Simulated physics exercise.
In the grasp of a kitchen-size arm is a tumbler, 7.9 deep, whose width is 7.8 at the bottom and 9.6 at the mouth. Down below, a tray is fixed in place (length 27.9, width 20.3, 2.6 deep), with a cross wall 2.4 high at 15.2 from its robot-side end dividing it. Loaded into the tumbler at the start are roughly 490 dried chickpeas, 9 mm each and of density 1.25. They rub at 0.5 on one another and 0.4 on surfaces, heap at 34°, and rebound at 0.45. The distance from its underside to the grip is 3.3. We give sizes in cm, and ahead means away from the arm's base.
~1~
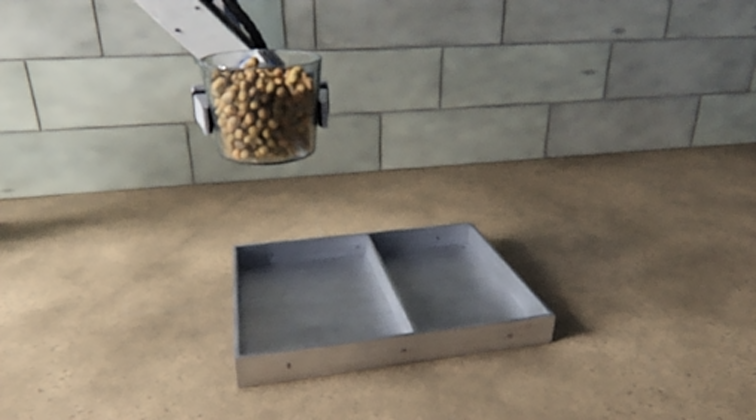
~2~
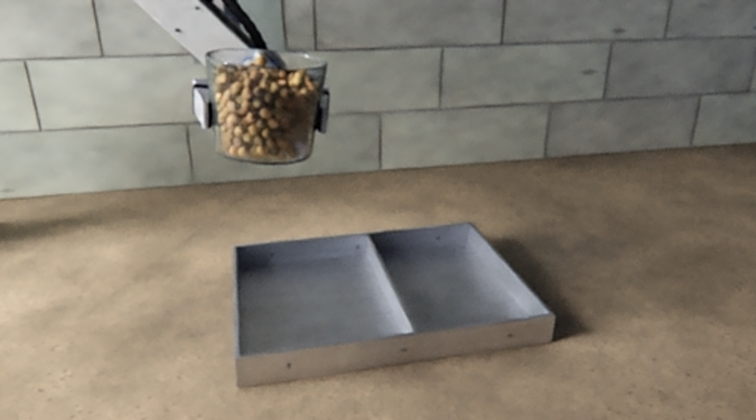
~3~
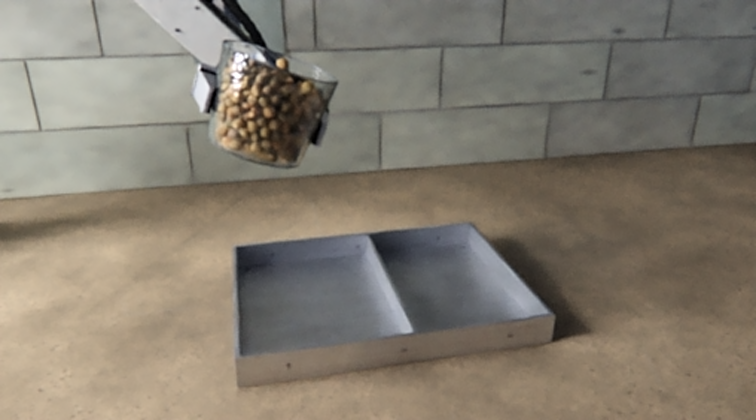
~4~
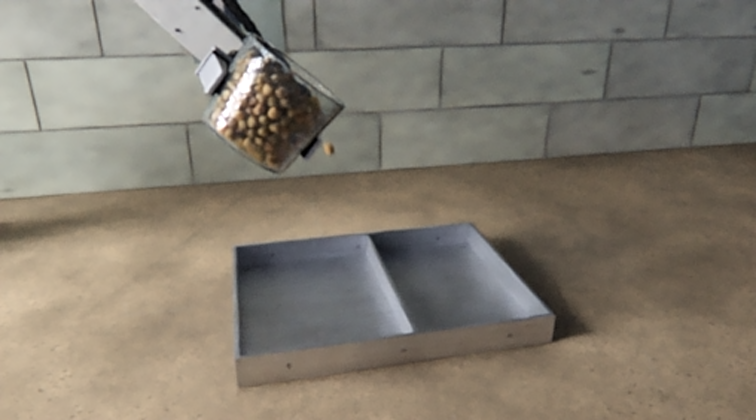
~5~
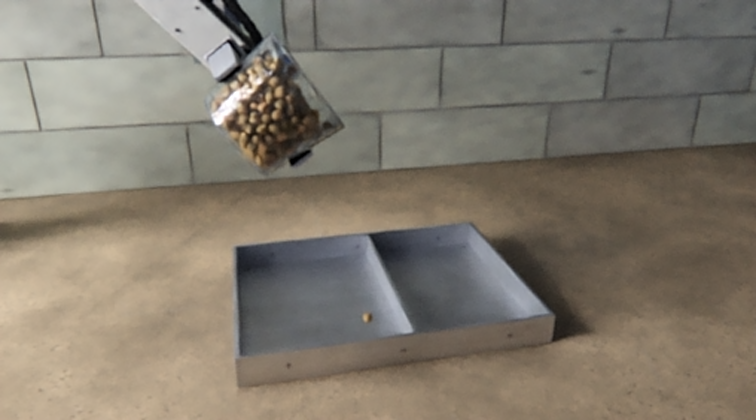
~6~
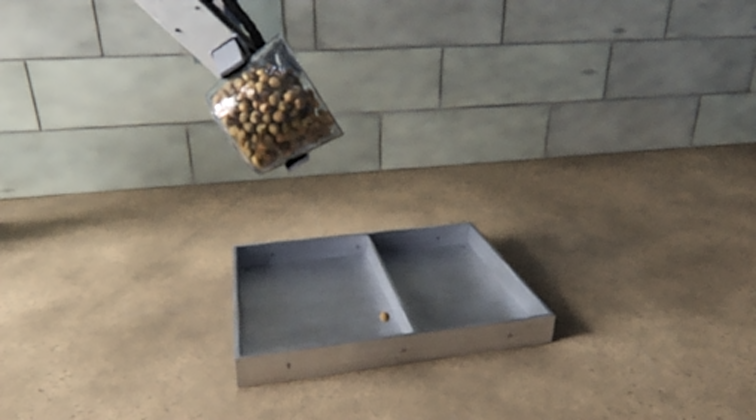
A brown, speckled countertop in front of a grey-green tiled wall is seen from the front and slightly above, with the camera still. A pale robotic arm at the upper left grips a clear tumbler full of tan chickpeas above a shallow grey tray split by a cross wall. The arm tilts the tumbler steeply to the right, and one chickpea drops into the tray's left section and shifts slightly rightward.
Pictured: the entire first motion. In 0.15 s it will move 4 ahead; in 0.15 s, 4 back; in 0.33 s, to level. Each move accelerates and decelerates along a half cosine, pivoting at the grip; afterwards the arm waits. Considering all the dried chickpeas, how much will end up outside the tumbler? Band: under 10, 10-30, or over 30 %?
10-30 %.
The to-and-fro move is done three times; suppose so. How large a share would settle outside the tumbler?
Estimate for that case: 35 %.
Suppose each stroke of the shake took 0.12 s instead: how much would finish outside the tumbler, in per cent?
30 %.
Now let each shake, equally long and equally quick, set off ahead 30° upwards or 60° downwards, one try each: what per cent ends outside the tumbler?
It comes to around 20 per cent on the first try and around 0 per cent on the second.
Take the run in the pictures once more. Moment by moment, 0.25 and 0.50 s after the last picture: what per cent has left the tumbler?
Roughly 10, then 15.
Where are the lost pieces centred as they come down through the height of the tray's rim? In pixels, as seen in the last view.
Near (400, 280).
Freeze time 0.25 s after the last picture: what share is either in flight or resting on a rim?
It amounts to roughly 8 in a hundred.
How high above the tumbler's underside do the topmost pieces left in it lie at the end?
The top sits some 8.0 cm up.
Then, 0.25 s on, tilted 60° forward, highest piece 23 above the table; 454 in the tumbler, 1 in the robot-side part, 38 in flight or on a rim.
Then, 0.50 s on, tilted 19° forward, highest piece 25 above the table; 414 in the tumbler, 40 in the far-side part, 34 in the robot-side part, 1 on the table or floor, 4 in flight or on a rim.
Then, 0.83 s on, level, highest piece 25 above the table; 413 in the tumbler, 41 in the far-side part, 37 in the robot-side part, 2 on the table or floor.
Then, 1.88 s on, level, highest piece 25 above the table; 413 in the tumbler, 41 in the far-side part, 37 in the robot-side part, 2 on the table or floor.
In the end, 413 in the tumbler, 41 in the far-side part, 37 in the robot-side part, 2 on the table or floor. That is 16 % outside the tumbler.
